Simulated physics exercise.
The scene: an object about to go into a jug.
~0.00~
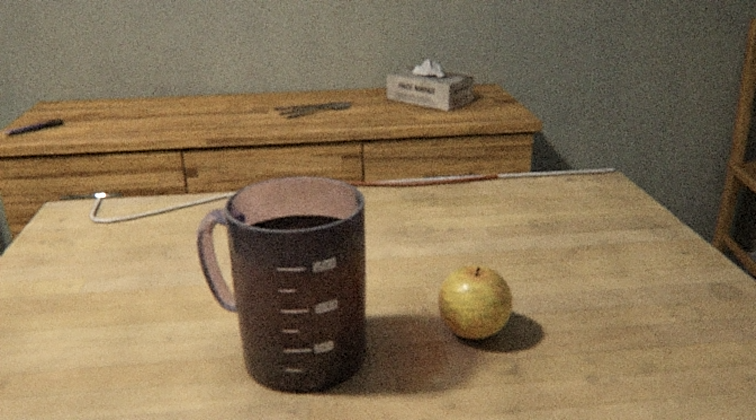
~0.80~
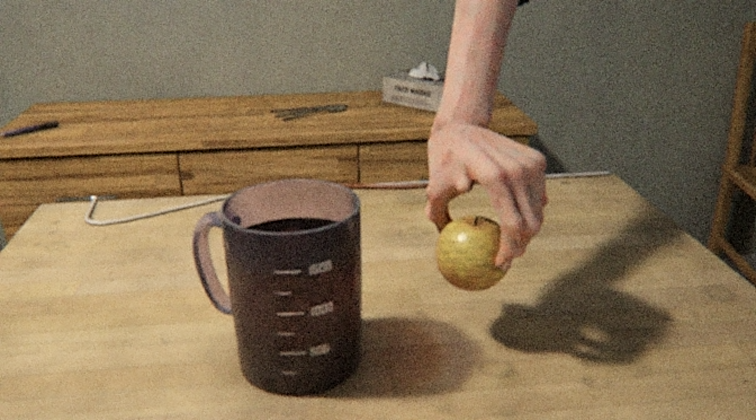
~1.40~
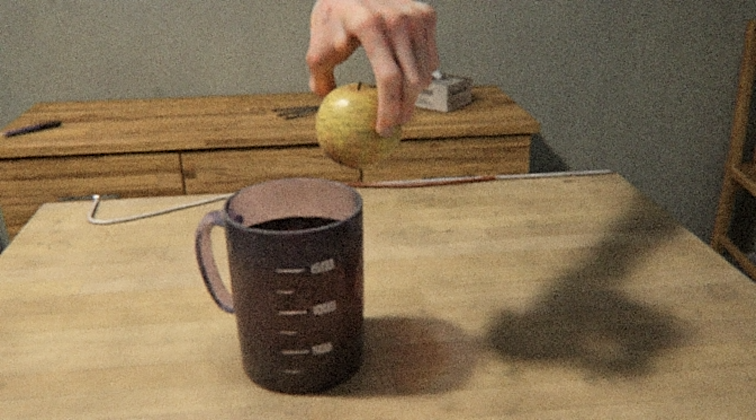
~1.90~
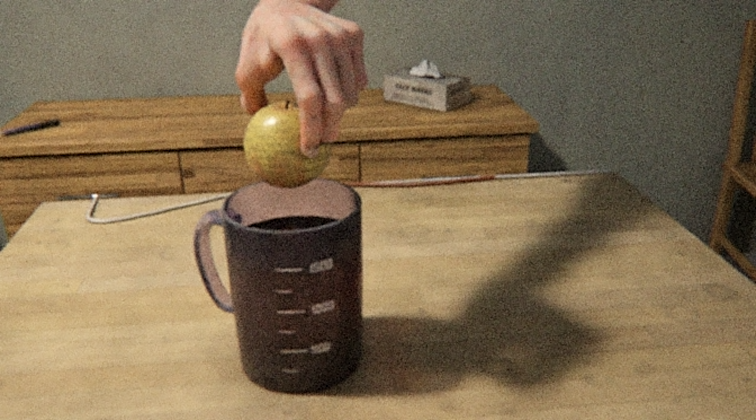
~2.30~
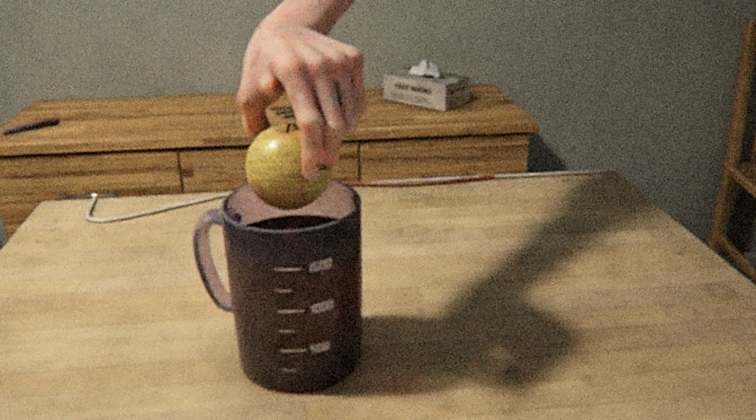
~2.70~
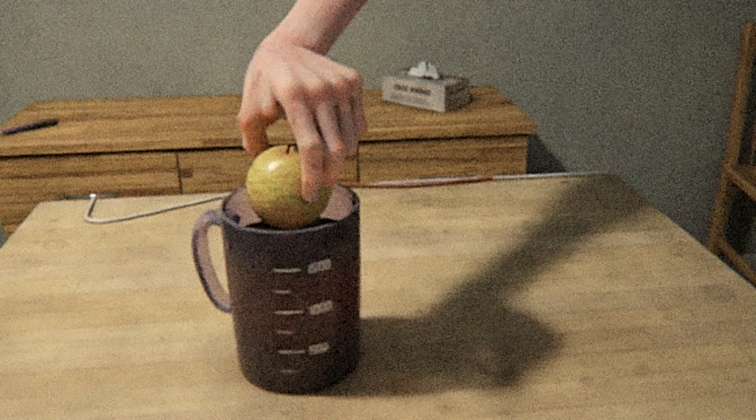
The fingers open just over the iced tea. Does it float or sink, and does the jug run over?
Well, it does not go down, and as for the jug, it manages without spilling.
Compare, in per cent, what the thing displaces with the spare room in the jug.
Around 40 %.
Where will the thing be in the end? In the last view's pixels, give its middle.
Somewhere close to pixel (293, 243).
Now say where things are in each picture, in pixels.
The apple lies on the top at (475, 302); jug (300, 280) about three quarters full, in the first picture.
A hand picks up the apple at (474, 253); jug about three quarters full, surface at (294, 244), in the second picture.
The apple is carried over at (360, 126); jug (298, 281) about three quarters full, in the third picture.
The apple is above the jug at (288, 144); jug about three quarters full, surface at (295, 242), in the fourth picture.
The apple comes down at (289, 167); jug (296, 280) about three quarters full, in the fifth picture.
The apple is just over the surface at (289, 187); jug about three quarters full, surface at (293, 242), in the sixth picture.
Around 3.0 s, the apple enters the iced tea; the jug is about three quarters full.
Around 3.4 s, the apple comes up again; the jug is nearly full.
Around 5.0 s, the apple bobs at the top; the jug is nearly full; no mess.
